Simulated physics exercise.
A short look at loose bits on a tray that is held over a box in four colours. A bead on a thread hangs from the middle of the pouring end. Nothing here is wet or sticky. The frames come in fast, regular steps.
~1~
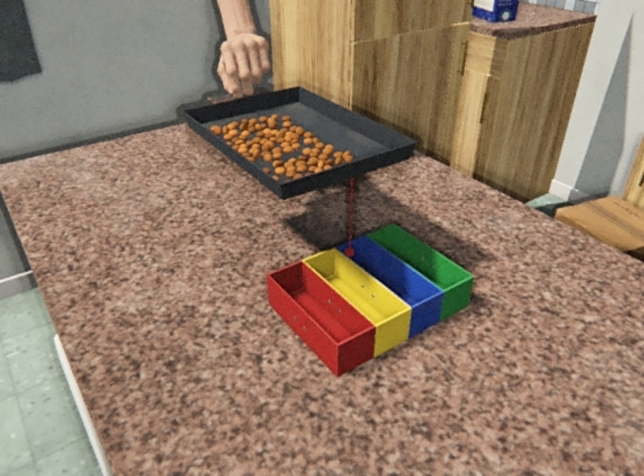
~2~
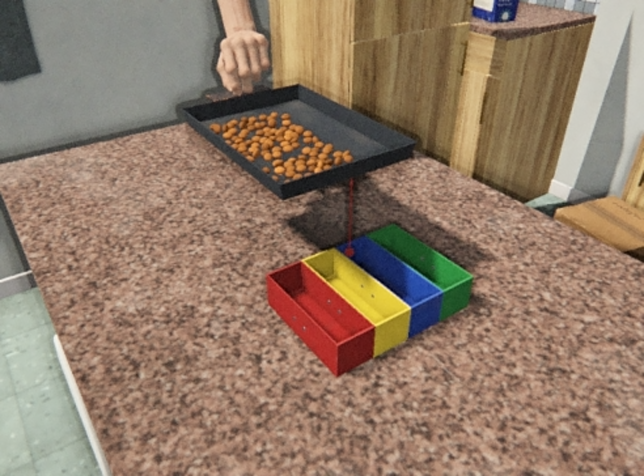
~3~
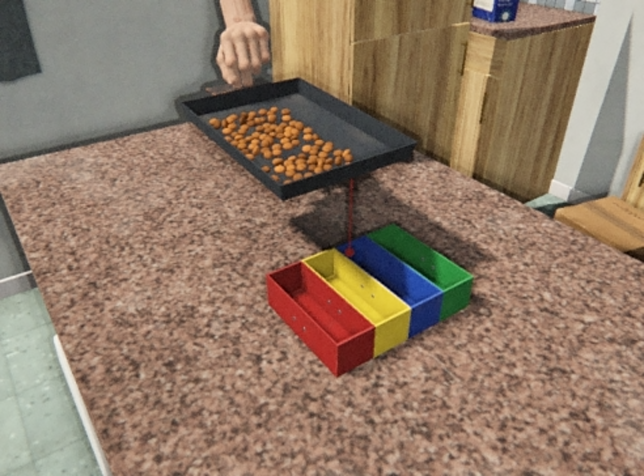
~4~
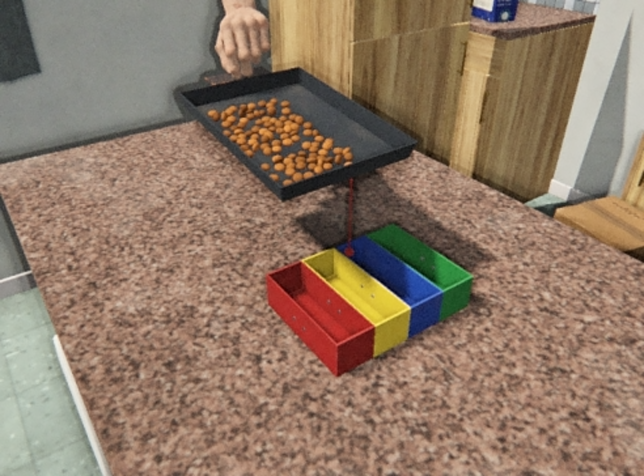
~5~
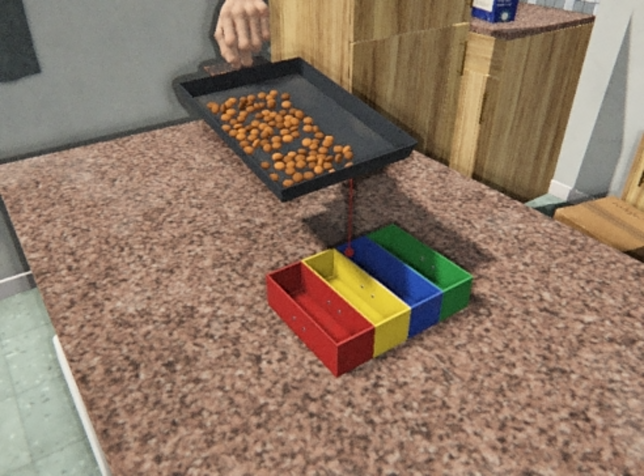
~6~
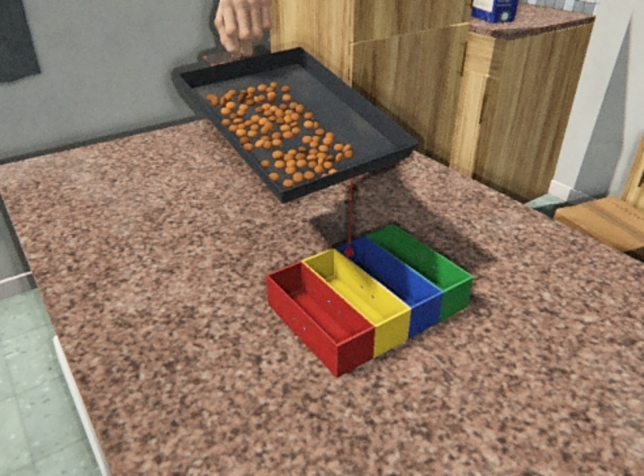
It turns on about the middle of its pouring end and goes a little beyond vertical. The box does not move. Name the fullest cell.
It favours the red compartment.
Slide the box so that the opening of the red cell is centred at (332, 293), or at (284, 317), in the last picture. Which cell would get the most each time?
First that red cell, then the yellow cell.
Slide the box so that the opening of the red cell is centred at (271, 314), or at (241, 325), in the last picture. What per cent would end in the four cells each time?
In turn 100 and 90 in a hundred.
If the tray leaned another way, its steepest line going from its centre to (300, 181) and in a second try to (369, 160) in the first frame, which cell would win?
In turn: Red; the green cell.
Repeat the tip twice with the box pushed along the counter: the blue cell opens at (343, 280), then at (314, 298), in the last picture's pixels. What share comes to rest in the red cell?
First some 10, then 0 per cent.
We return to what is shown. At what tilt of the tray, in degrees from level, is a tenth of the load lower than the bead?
Around 95° of tilt.
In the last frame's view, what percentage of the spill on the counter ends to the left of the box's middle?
Roughly 90 in a hundred.
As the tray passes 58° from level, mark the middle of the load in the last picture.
Roughly at (312, 152).
Soon after the last picture, tray tipped steeply; nearly all on the tray; a stray few falling or outside the box.
A little later, tray tipped right over; about a third on the tray; a small part in the red cell; a small part in the yellow cell; a stray few in the blue cell; about a third falling or outside the box.
Later still, tray tipped past a quarter turn; about half in the red cell; about a third in the yellow cell; a small part in the blue cell; a small part falling or outside the box.
At rest, tray tipped past a quarter turn; about half in the red cell; about a third in the yellow cell; a small part in the blue cell; none in the green cell; a small part outside the box.
